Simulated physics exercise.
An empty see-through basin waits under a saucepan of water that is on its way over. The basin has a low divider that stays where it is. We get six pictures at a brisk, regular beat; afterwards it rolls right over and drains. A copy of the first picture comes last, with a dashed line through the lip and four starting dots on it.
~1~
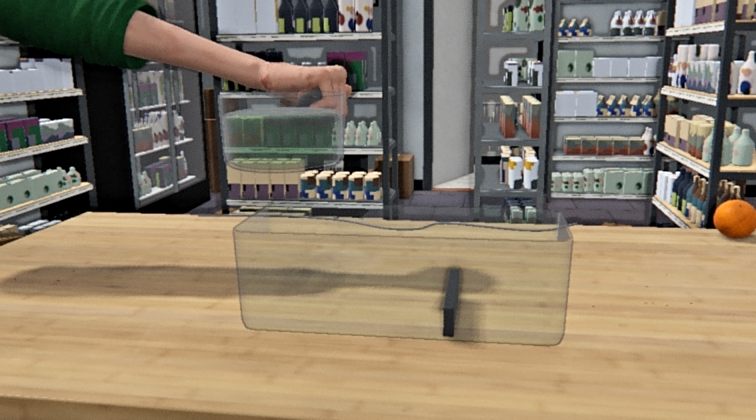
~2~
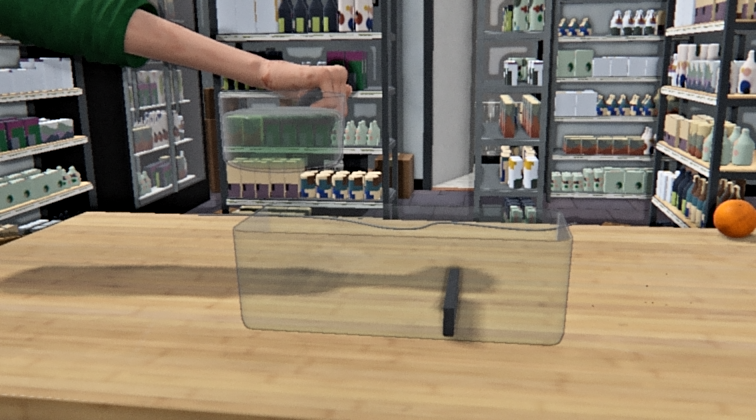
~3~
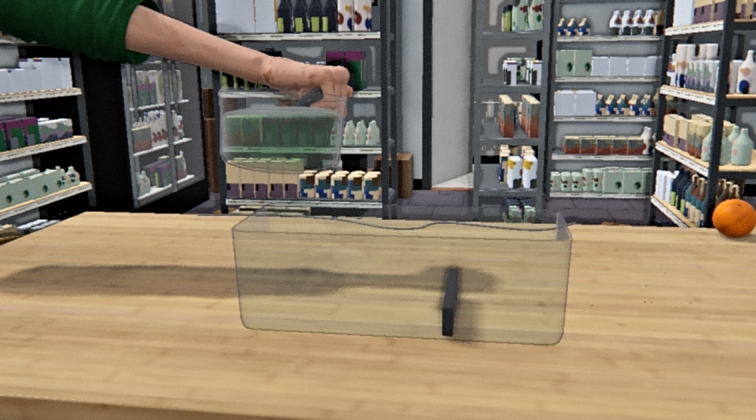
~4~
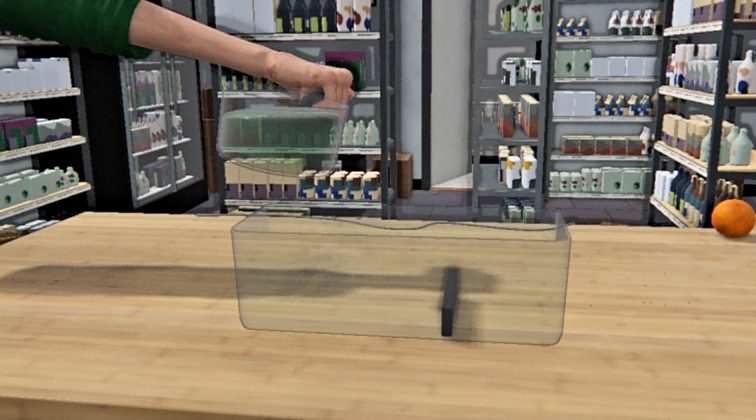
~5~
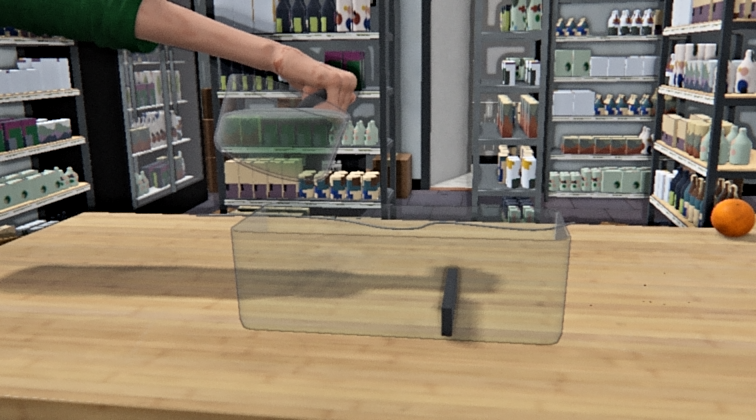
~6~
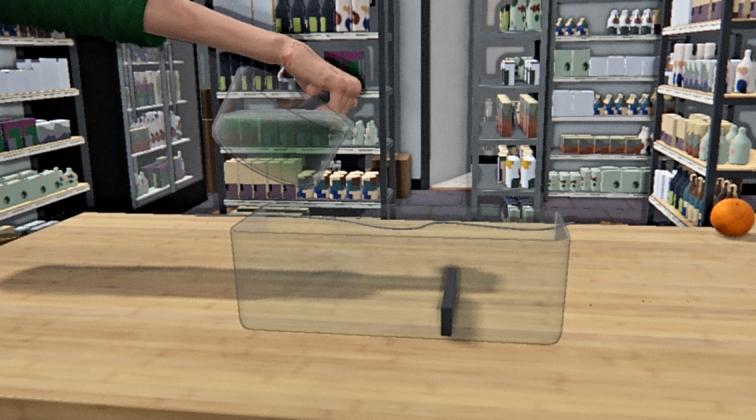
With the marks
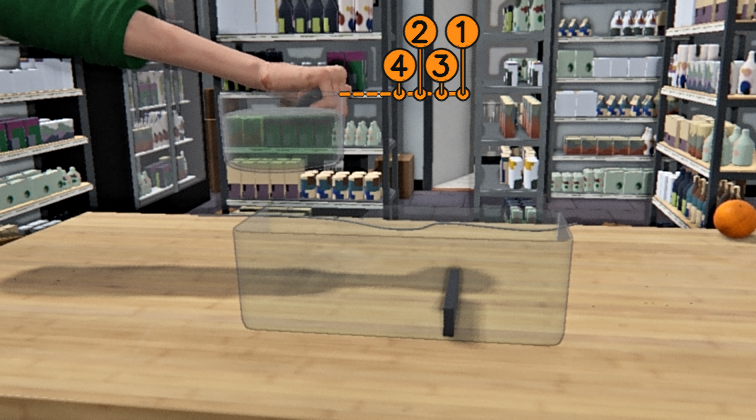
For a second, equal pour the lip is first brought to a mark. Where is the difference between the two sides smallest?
The answer is place 4.
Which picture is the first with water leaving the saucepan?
Picture 6.
On the marked copy, 1 at (462, 93); 2 at (420, 93); 3 at (441, 93); 4 at (399, 93).
With 1, about 29 % ends left of the wall and 71 % right of it.
With 2, about 35 % ends left of the wall and 64 % right of it.
With 3, about 28 % ends left of the wall and 71 % right of it.
With 4, about 49 % ends left of the wall and 51 % right of it.
